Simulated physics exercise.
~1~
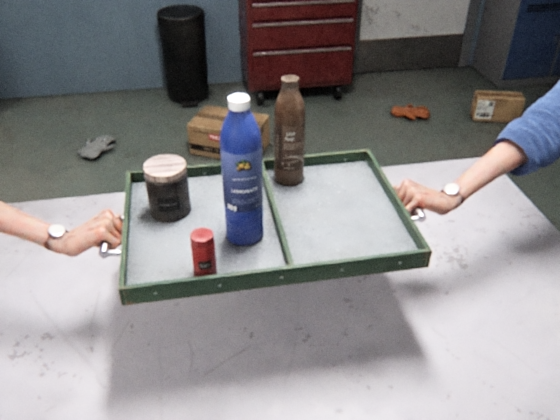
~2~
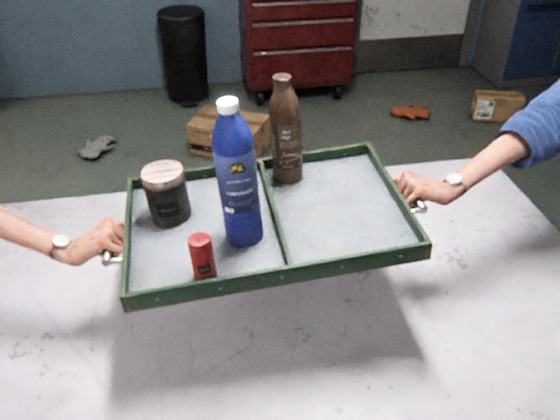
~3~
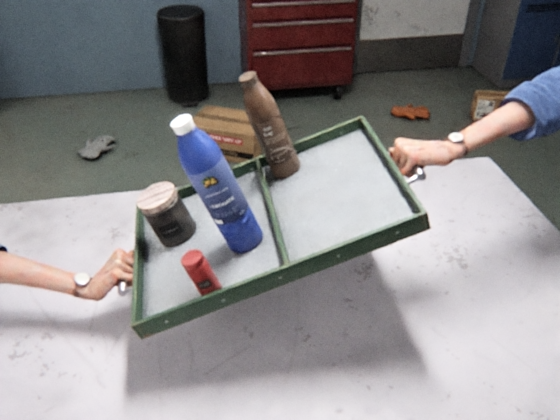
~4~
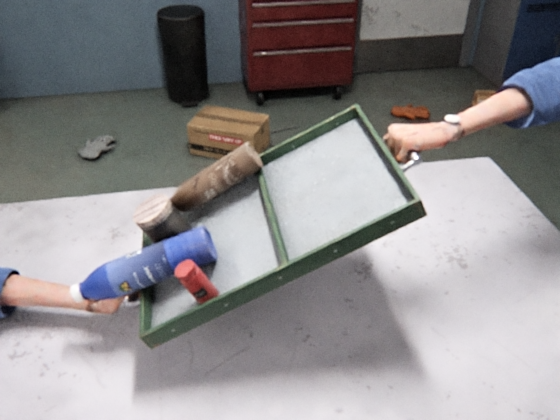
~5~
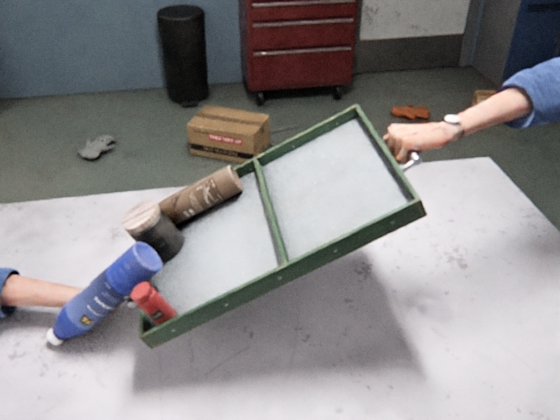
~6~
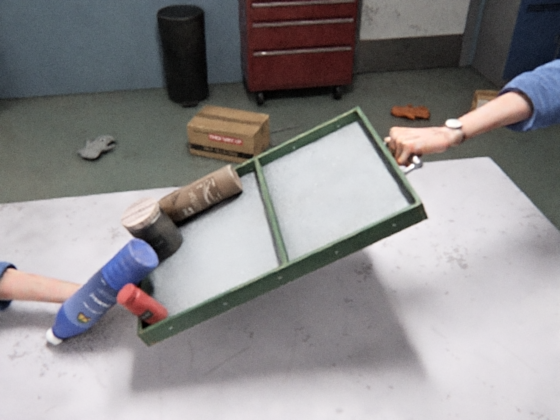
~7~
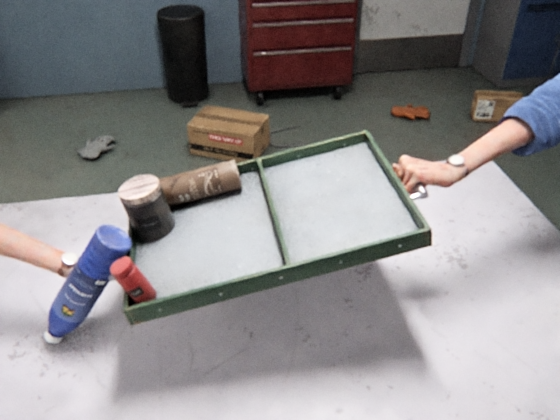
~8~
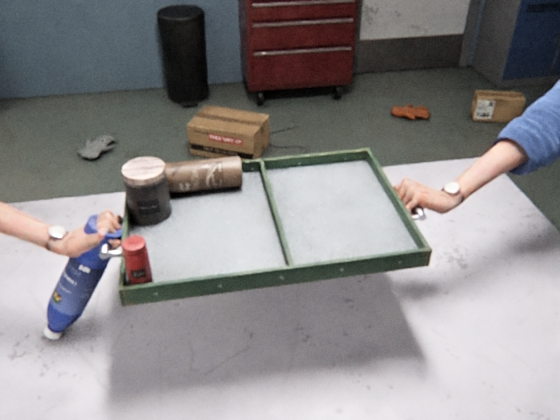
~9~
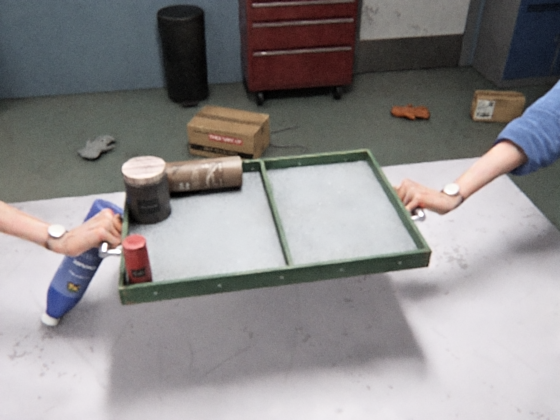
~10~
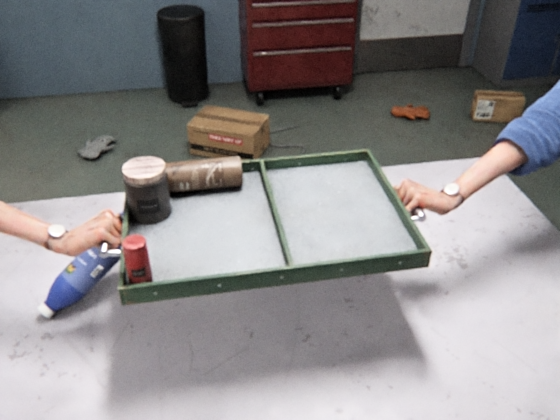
The clip opens with two hands holding a green-rimmed tray level above a pale table, with a black jar, a blue bottle, a brown bottle and a small red shaker standing left of its cross bar. The hands tip the tray steeply down to the left, and both bottles topple that way. The blue bottle goes over the left edge and ends up nose down beside the tray, while the jar and shaker slide to that side. The hands then bring the tray back to level. Finally, the blue bottle lies tilted off the tray below the left hand, the brown bottle lies on its side at the back, and the jar and shaker stand upright near the left edge.
